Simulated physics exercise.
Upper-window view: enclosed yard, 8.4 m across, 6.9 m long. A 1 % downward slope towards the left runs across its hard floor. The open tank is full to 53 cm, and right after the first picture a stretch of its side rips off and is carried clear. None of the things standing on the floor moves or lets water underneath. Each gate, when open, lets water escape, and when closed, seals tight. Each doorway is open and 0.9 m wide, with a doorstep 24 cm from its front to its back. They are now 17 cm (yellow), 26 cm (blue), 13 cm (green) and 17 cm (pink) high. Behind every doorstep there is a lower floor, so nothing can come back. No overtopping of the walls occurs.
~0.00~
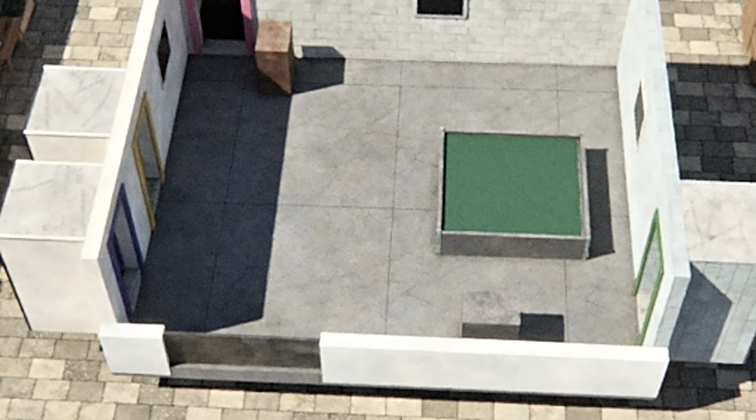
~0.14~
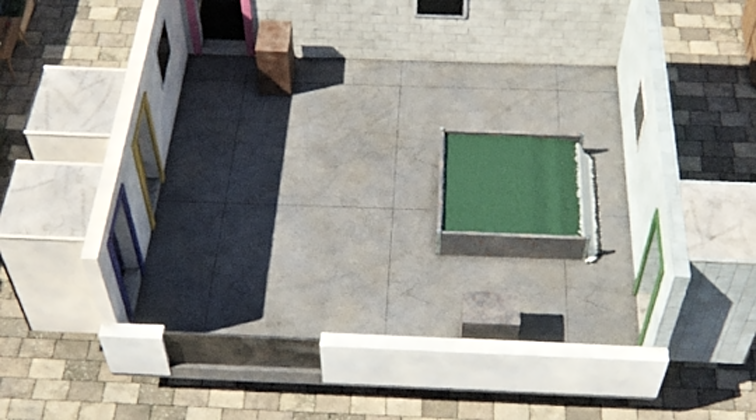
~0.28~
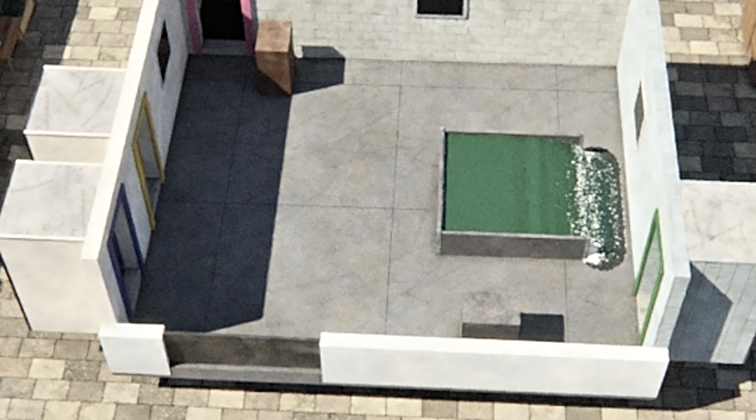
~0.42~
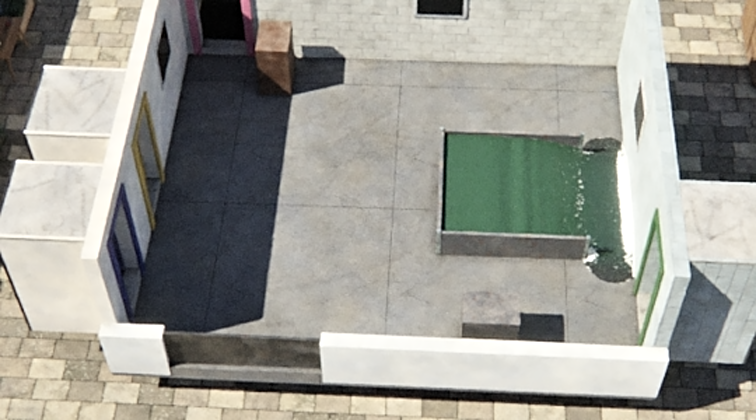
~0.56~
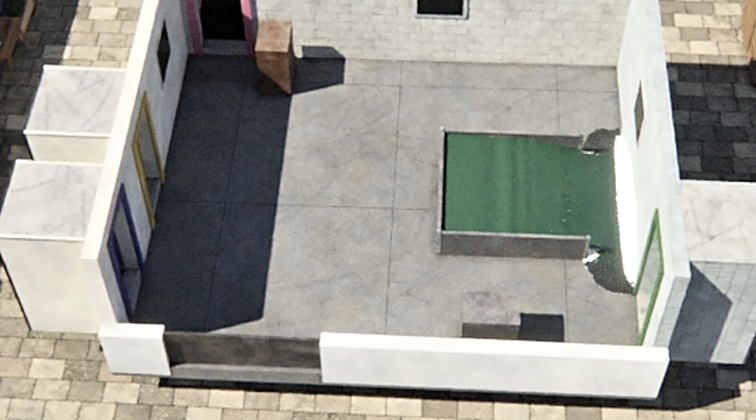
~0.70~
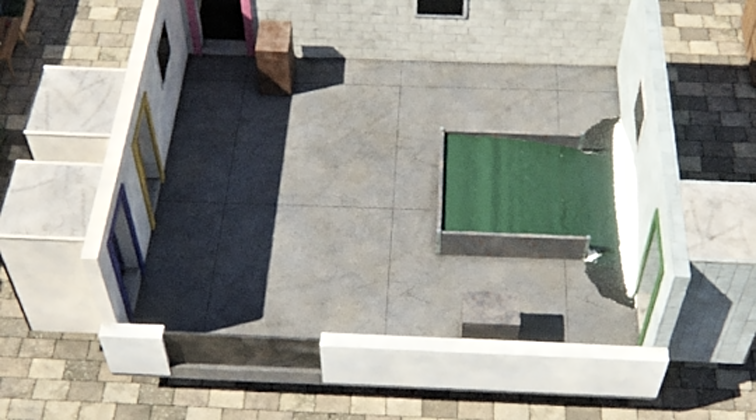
Green water bursts through the right side of a low, square grey tank, first as a thin white line, then as a foamy sheet that smooths and spreads to the base of the right wall. The tank stands in a grey-floored, white-walled yard seen from high above, with blue and yellow doorways left, a green one right, and a brown block near a pink one behind. The camera stays still.
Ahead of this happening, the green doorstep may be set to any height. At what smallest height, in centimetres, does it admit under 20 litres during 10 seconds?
At about 9 centimetres.
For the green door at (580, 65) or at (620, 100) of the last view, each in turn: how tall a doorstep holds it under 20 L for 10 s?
About 22 cm for the first and 9.5 cm for the second.
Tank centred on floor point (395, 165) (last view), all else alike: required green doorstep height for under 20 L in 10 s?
It must be around 10.5 cm tall.
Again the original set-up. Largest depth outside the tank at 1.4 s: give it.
It gets to close to 40 centimetres there.
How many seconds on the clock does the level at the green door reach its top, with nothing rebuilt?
I'd say near 2.2 seconds.
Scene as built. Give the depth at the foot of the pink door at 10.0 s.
Some 2.0 centimetres.
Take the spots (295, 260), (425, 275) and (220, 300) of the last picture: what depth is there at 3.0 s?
About 0, 0 and 0 cm.
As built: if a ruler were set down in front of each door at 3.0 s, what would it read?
In cm: Yellow 0, blue 0, green 11, pink 0.
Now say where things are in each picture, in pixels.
In the first picture, the open tank at (513, 185) is whole and still, 53 cm deep; the green door at (649, 285) is dry.
In the second picture, the front is at (596, 257), 0.2 m from the gap at (581, 199); 0.4 m2 of floor is wet, 53 cm left at the back.
In the third picture, water pours out at (580, 201) and has run 0.7 m, to (620, 255); about 10 cm deep outside, 53 cm at the back.
In the fourth picture, the gap is at (580, 202), the front 0.9 m out at (622, 147); the back of the open tank holds 53 cm.
In the fifth picture, water pours out at (580, 202) and has run 1.1 m, to (620, 132); about 15 cm deep outside, 53 cm at the back.
In the sixth picture, water pours out at (580, 202) and has run 1.3 m, to (619, 120); about 18 cm deep outside, 53 cm at the back; the green door at (649, 285), 2.5 m from the gap, is still 0.3 m from the nearest water.
After 1.4 s water covers 10 % of the floor, deepest (40 cm) near (623, 206); 10 cm at the green door, 0 litres in over its 13 cm doorstep.
After 3.0 s water covers 25 % of the floor, deepest (30 cm) near (524, 349); 11 cm at the green door, 0 litres in over its 13 cm doorstep.
After 10.0 s water covers 90 % of the floor, deepest (12 cm) near (524, 349); 9 cm at the green door, 3 litres in over its 13 cm doorstep.
At the green door as built, the water arrived by 0.9 s and peaked near 13 cm at 2.2 s.
With a doorstep of 7.5 cm, 35 litres would have come in within the 10 s; with 10.5 cm, 12 litres. So under 20 litres takes about 9 cm.
